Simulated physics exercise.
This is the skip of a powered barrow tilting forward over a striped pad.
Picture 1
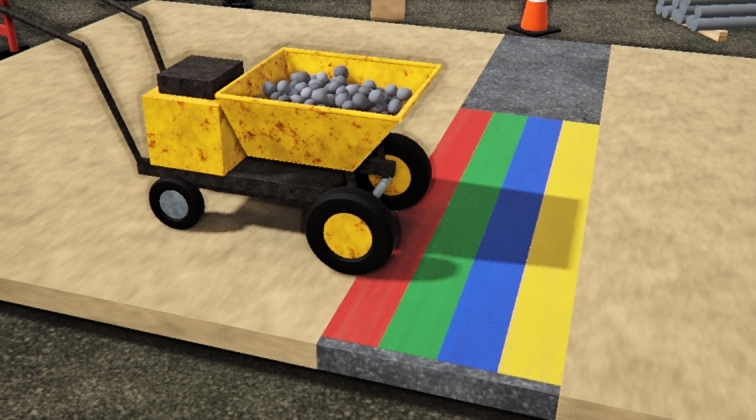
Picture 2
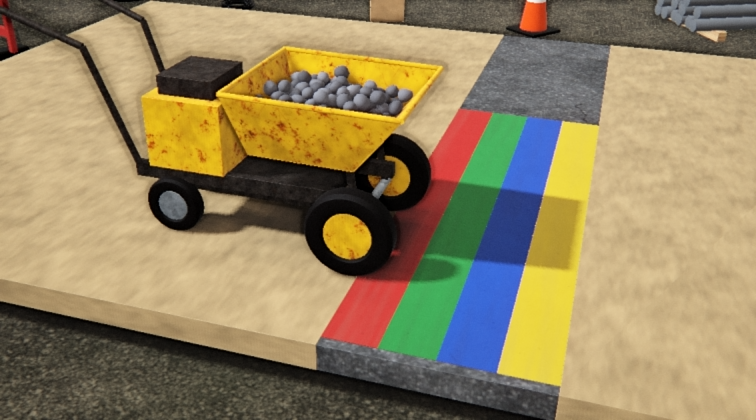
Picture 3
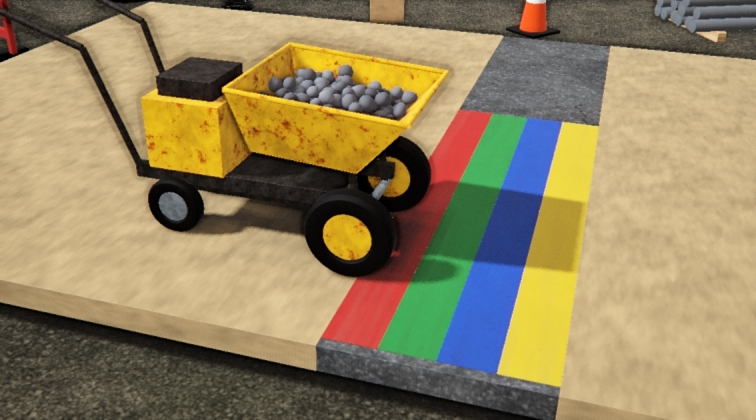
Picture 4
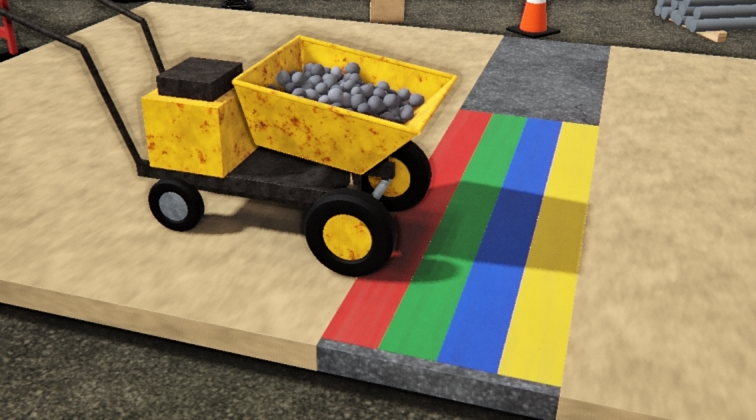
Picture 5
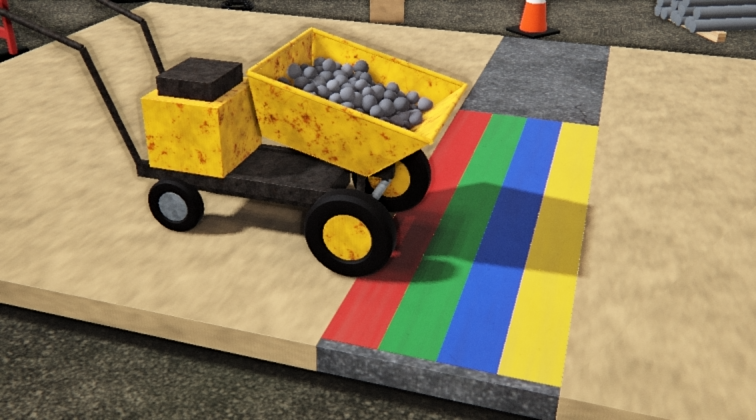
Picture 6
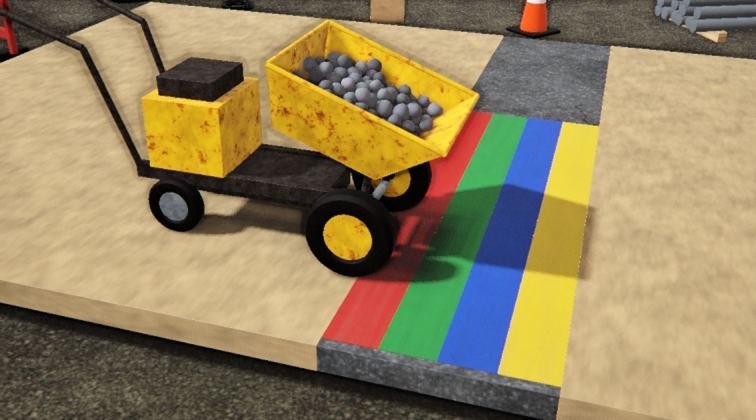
The yellow skip of a small powered barrow, loaded with round grey cobbles, sat level at first, then tilted forward bit by bit toward the right, above a pad striped red, green, blue and yellow.
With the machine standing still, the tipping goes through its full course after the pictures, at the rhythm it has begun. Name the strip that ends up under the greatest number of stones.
That would be the yellow strip.
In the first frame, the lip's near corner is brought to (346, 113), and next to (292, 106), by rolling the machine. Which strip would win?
I would say the blue strip the first time, then the green strip the next.
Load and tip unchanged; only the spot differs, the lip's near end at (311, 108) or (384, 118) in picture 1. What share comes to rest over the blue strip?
Position 1: Near 20 %; position 2: Near 30 %.
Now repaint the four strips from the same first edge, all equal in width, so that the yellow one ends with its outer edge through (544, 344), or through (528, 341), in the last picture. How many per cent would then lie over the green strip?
Roughly 0 % and 0 %.
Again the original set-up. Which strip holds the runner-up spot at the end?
It's the blue one.
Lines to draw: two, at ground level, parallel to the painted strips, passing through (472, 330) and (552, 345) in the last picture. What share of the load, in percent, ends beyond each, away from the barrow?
About 70 and 20 %.
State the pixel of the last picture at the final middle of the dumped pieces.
Close to (542, 260) in the last view.
Soon, skip tipped steeply; all in the skip.
A while on, skip tipped right over; most in the skip; a small part over the blue strip; a small part over the yellow strip.
Towards the end, skip tipped right over; about a quarter in the skip; about a quarter over the blue strip; about a third over the yellow strip; a small part off the paint.
Finally, skip tipped right over; about a quarter in the skip; none over the red strip; none over the green strip; about a quarter over the blue strip; about a third over the yellow strip; a small part off the paint.
